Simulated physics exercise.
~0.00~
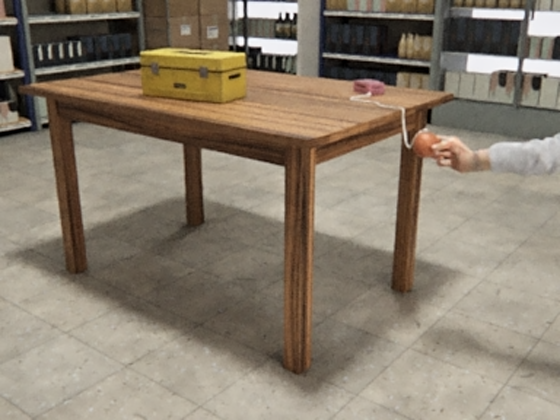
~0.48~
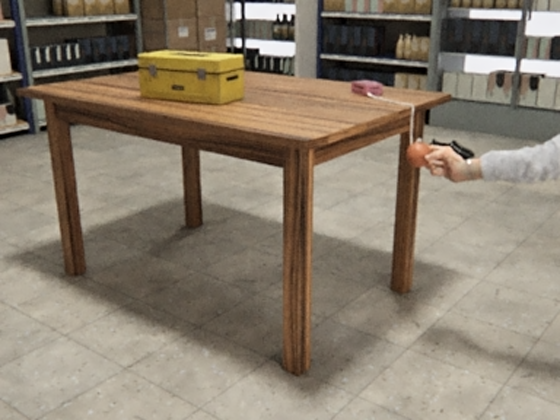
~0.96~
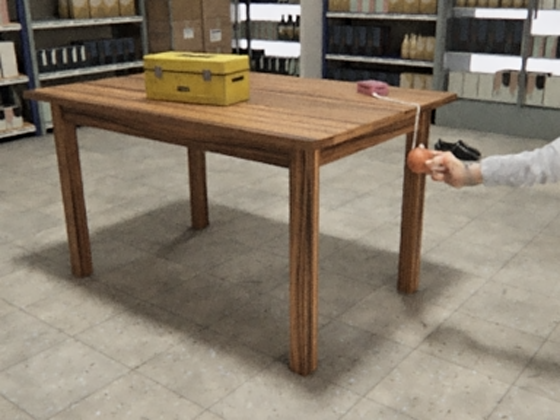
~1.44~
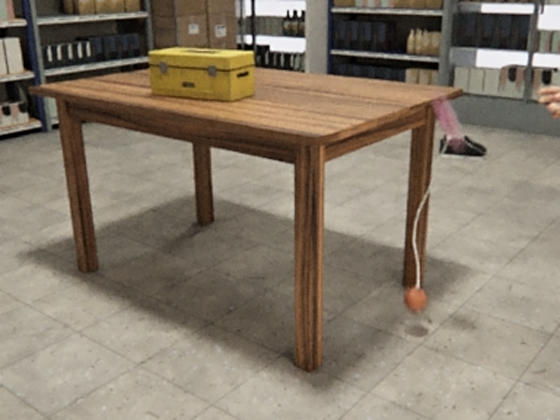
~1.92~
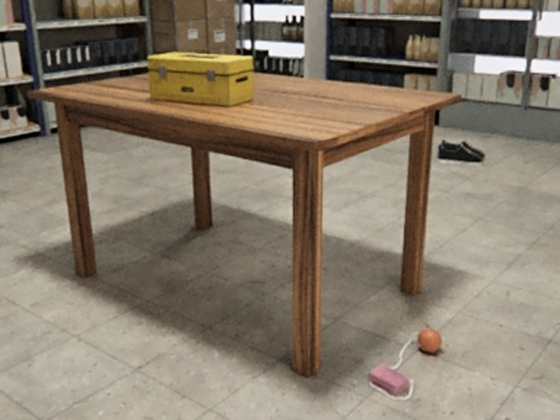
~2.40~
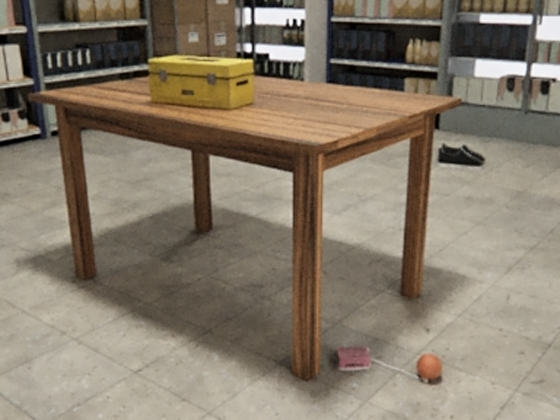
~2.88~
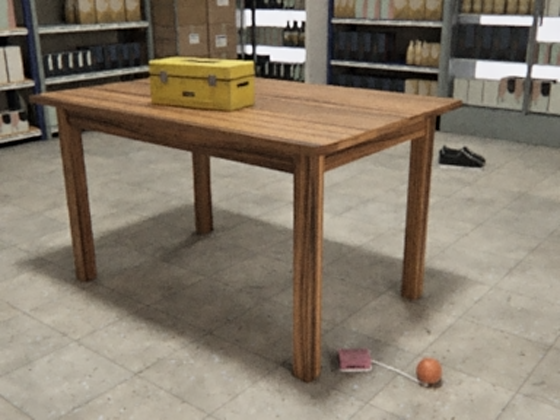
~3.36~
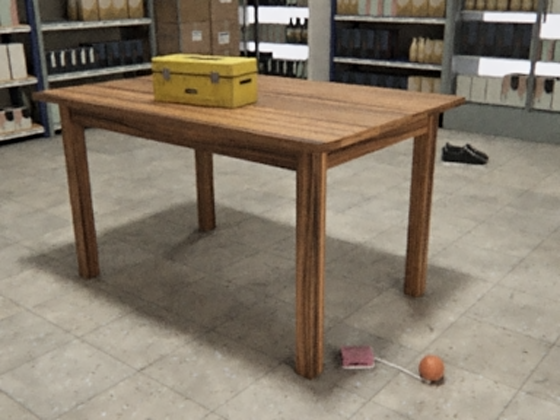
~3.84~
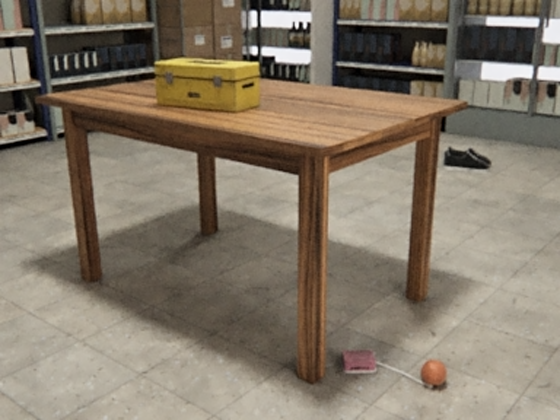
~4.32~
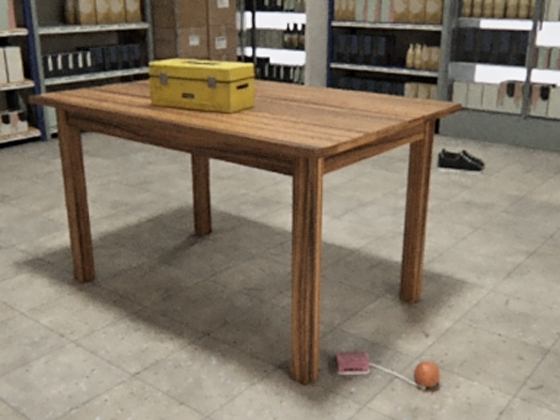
An orange on a pale string is held by a hand reaching in from the right, beside a wooden table in a storeroom with stocked shelves, seen from slightly above by a gently swaying camera. The string runs over the table's right edge to a small pink box on top, while a yellow toolbox sits farther left. The hand lets go and draws back, and the orange drops, dragging the pink box off the edge. Both land on the tiled floor, where the box shifts left. They come to rest near the front table leg, still joined by the string, the toolbox unmoved.
